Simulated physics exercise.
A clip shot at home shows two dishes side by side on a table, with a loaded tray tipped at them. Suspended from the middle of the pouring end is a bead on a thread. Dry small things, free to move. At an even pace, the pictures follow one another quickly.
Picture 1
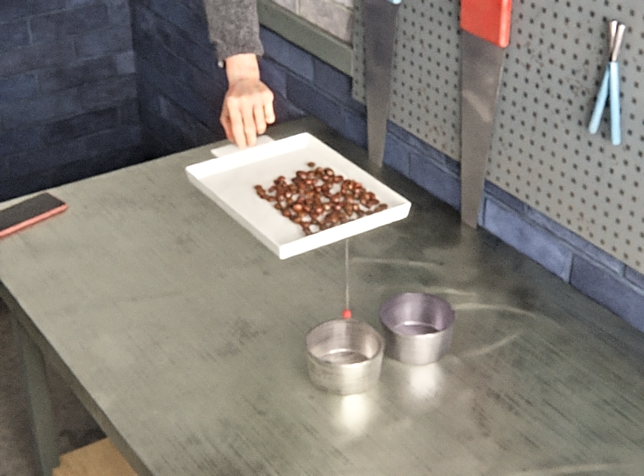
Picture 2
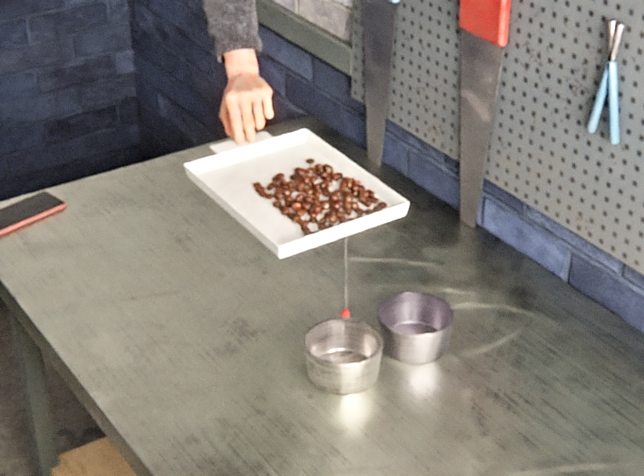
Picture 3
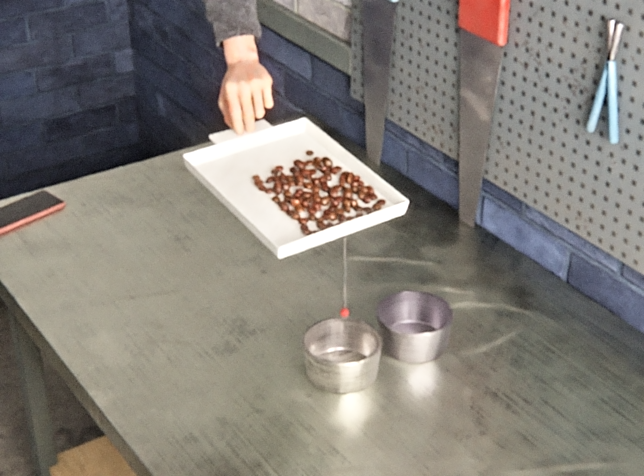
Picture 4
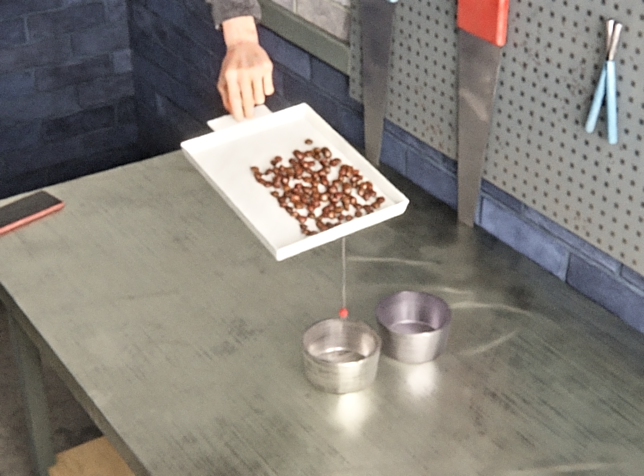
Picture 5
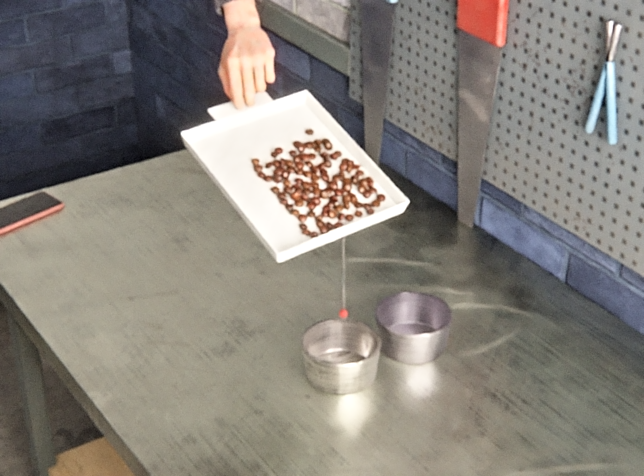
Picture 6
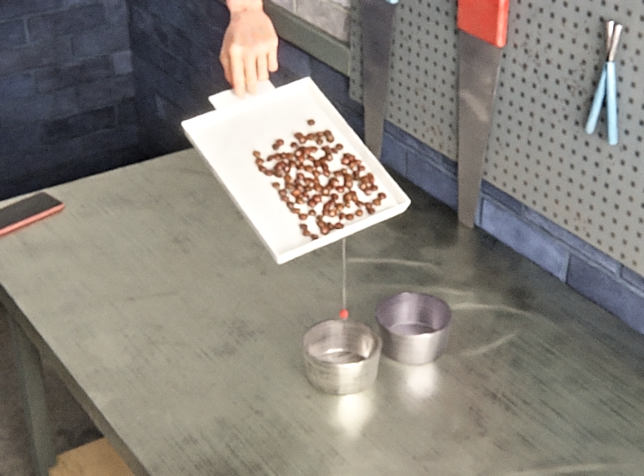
A hand raises the back of a white tray of brown drops, steadily steepening its tilt.
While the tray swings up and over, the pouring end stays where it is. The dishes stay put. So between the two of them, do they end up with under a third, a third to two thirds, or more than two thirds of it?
I expect the dishes to end up with a share of one to two thirds of the load.
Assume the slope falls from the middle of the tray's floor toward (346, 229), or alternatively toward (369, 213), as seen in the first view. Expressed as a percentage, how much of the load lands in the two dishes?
So it's 80 percent with the first slope and 80 percent with the other.
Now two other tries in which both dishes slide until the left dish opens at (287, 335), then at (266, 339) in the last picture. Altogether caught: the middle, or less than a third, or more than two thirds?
For the first spot it's under a third, and for the next one it's under a third.
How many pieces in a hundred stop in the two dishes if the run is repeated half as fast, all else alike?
Roughly 50 percent, give or take.
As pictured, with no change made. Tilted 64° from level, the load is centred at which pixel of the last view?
The load is centred around (336, 222).
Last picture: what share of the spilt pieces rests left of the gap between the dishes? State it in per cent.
Reading: Around 70 %.
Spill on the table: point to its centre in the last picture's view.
I'd put the middle at roughly (316, 404).
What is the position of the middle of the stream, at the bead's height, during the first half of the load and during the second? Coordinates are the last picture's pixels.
Near (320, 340) to start, and near (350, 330) afterwards.
Soon after the last picture, tray tipped steeply; all on the tray.
A little later, tray tipped past a quarter turn; about half on the tray; about a quarter in the left dish; a stray few in the right dish; about a quarter outside both; about a quarter in the air.
Later still, tray tipped past a quarter turn; about half in the left dish; about half outside both.
At rest, tray tipped past a quarter turn; about half in the left dish; none in the right dish; about half outside both.
